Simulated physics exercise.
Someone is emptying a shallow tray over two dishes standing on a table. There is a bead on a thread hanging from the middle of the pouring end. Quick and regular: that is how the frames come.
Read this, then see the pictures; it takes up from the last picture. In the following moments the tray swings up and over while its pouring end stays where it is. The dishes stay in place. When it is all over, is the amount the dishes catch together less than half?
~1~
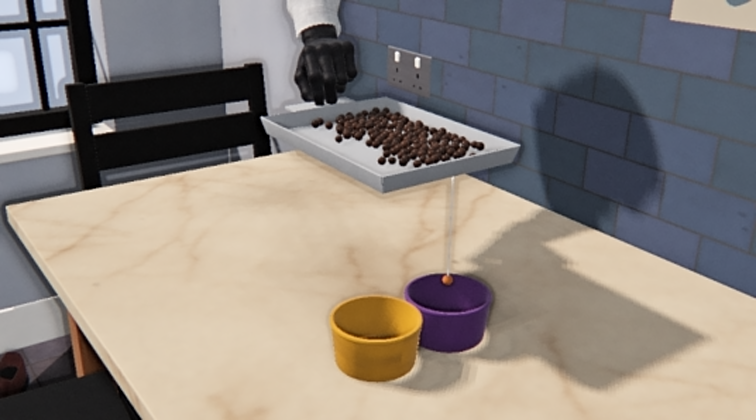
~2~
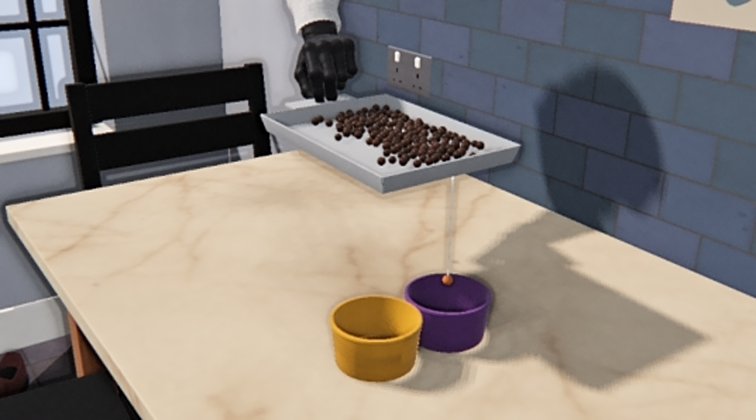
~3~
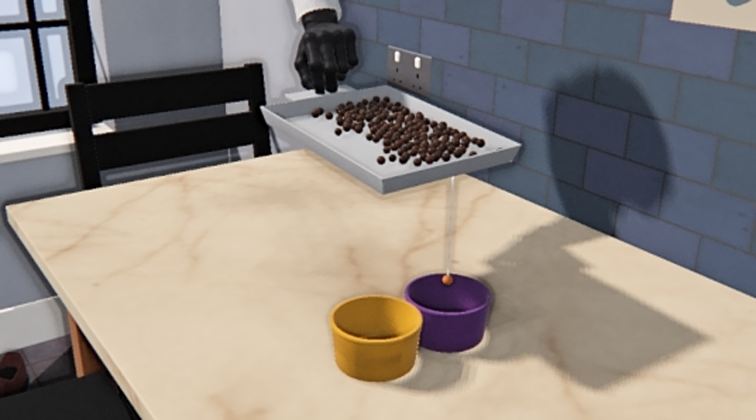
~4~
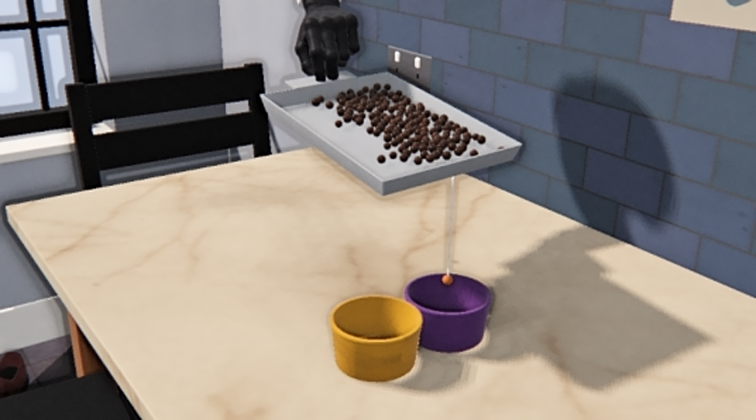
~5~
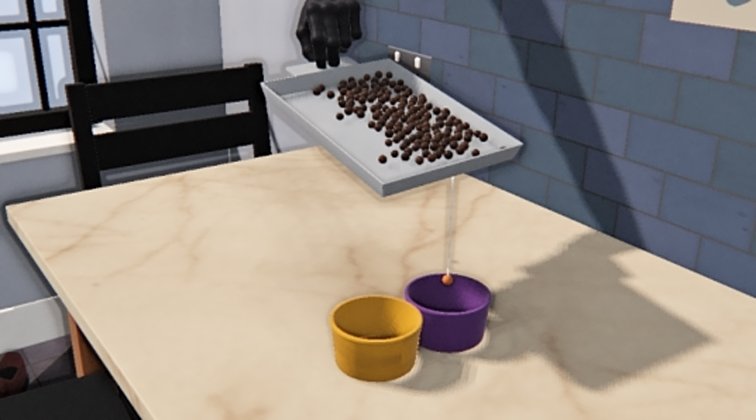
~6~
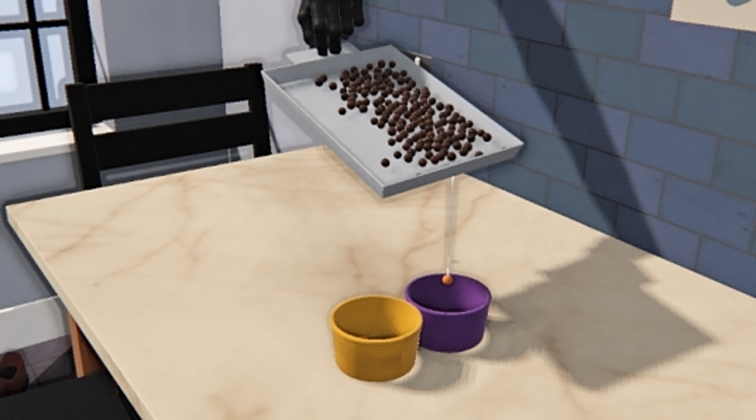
So the dishes mostly fail at catching it, really.
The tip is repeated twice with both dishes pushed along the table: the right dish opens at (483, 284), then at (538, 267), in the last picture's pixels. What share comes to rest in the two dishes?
I'd expect some 40 percent, and then some 0 percent.
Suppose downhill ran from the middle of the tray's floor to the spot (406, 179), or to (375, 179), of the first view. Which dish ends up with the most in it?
Note: Place 1, the dish at the left; place 2, the dish at the left.
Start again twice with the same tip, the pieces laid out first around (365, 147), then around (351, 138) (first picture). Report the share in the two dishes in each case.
Near 30 per cent and near 30 per cent.
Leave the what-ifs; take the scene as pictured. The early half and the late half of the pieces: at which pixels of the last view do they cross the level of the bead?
The leading part at (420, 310), the rest of it at (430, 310).
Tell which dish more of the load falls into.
That would be the leftward one.
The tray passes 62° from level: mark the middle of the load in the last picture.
I'd put it at about (430, 169).
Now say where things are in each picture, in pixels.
The first frame shows corners of the pouring end (383, 174) and (513, 145), level; middle of the load (398, 135), chocolate balls; left dish (402, 354); right dish (475, 327); bead on its thread (448, 280).
The second frame shows corners of the pouring end (383, 174) and (513, 145), level; middle of the load (398, 133).
The third frame shows corners of the pouring end (384, 176) and (514, 144), tipped barely, lowest at the left corner; middle of the load (398, 128).
The fourth frame shows corners of the pouring end (384, 178) and (514, 143), tipped a little, lowest at the left corner; middle of the load (399, 121).
The fifth frame shows corners of the pouring end (385, 180) and (515, 143), tipped a little, lowest at the left corner; middle of the load (401, 114).
The sixth frame shows corners of the pouring end (385, 182) and (516, 142), tipped clearly, lowest at the left corner; middle of the load (404, 109), almost all on the move; left dish (402, 354); right dish (475, 327).
Just after the last frame, tray tipped steeply; the larger part on the tray; just a few in the left dish; just a few outside both; about a tenth in the air.
A moment on, tray tipped past a quarter turn; just a few on the tray; roughly a quarter in the left dish; just a few in the right dish; roughly half outside both; about a tenth in the air.
Further on, tray tipped past a quarter turn; roughly a third in the left dish; just a few in the right dish; roughly two thirds outside both.
When it is over, tray tipped past a quarter turn; roughly a third in the left dish; just a few in the right dish; roughly two thirds outside both.
